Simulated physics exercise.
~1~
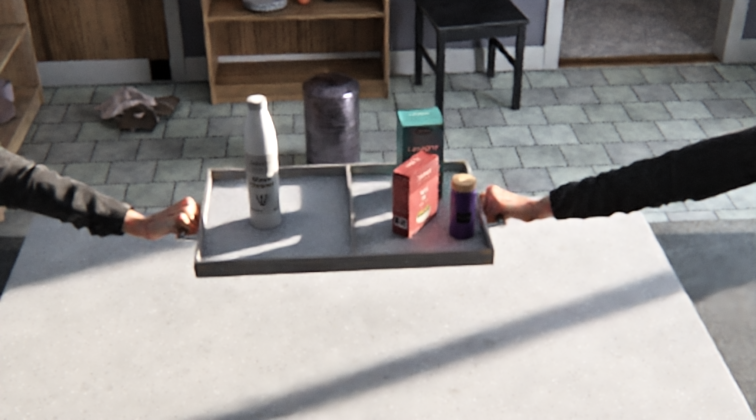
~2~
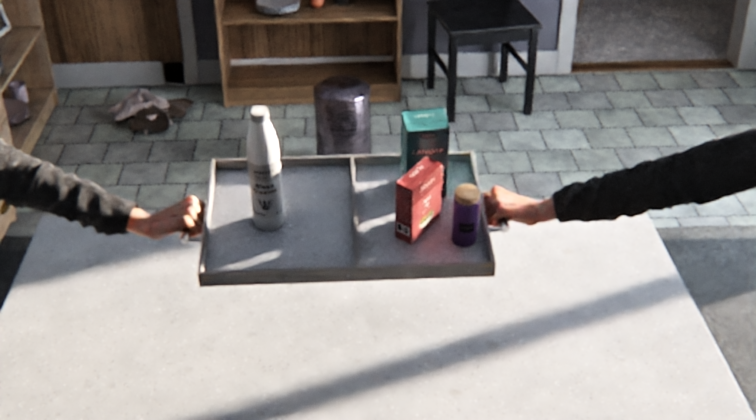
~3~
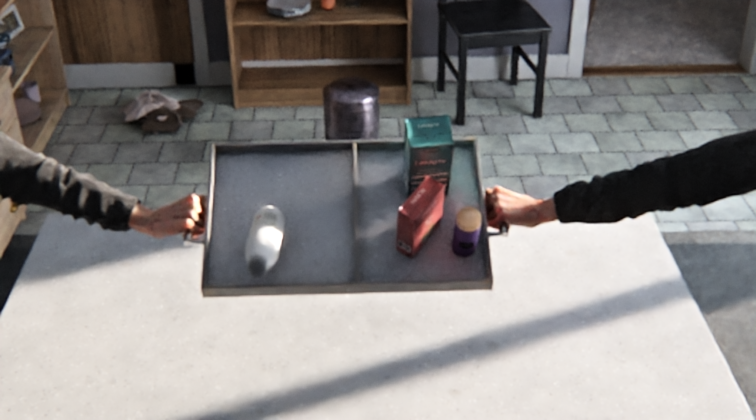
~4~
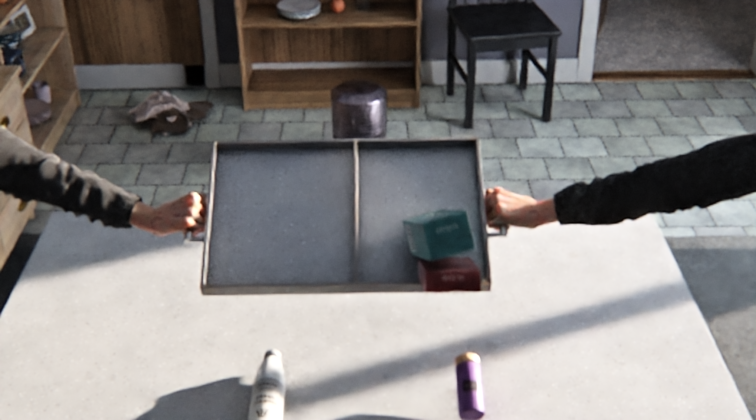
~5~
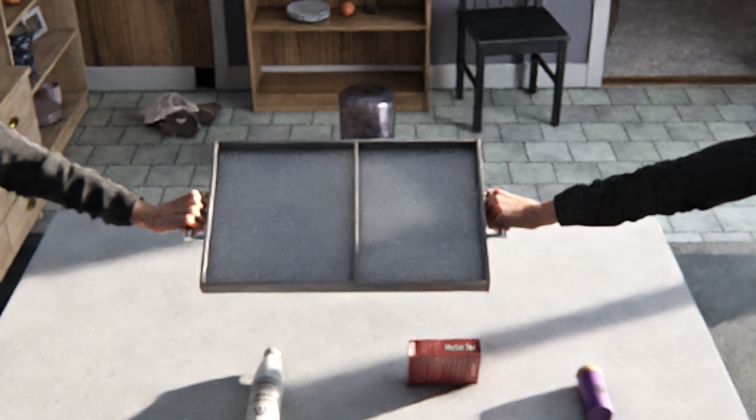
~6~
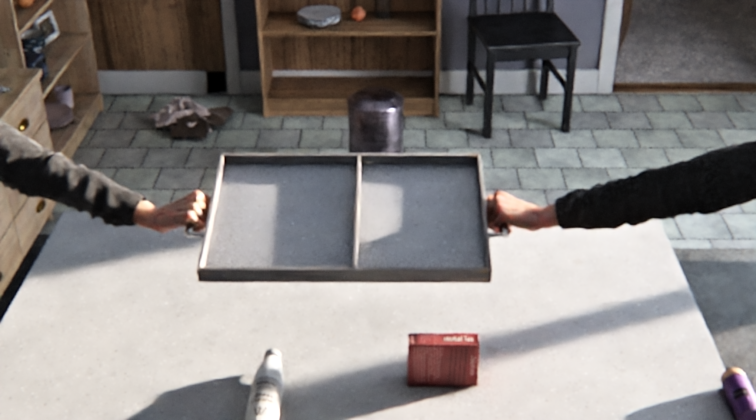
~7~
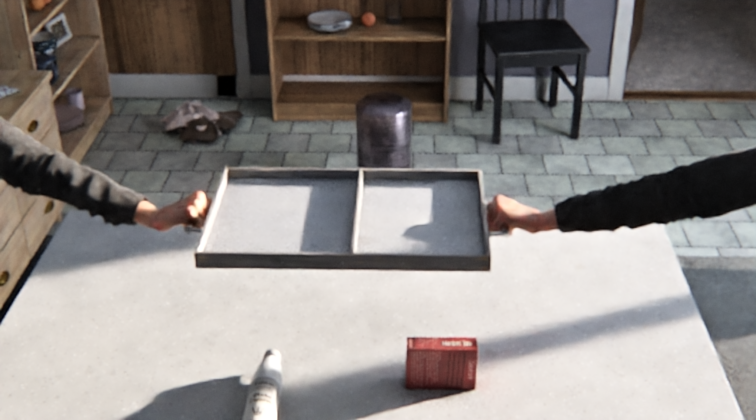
In this clip, two hands tip a divided tray toward the viewer, and a white bottle, purple shaker, red packet and turquoise carton slide off. The tray levels out empty as the shaker rolls right out of view, leaving the bottle and packet lying on the table.
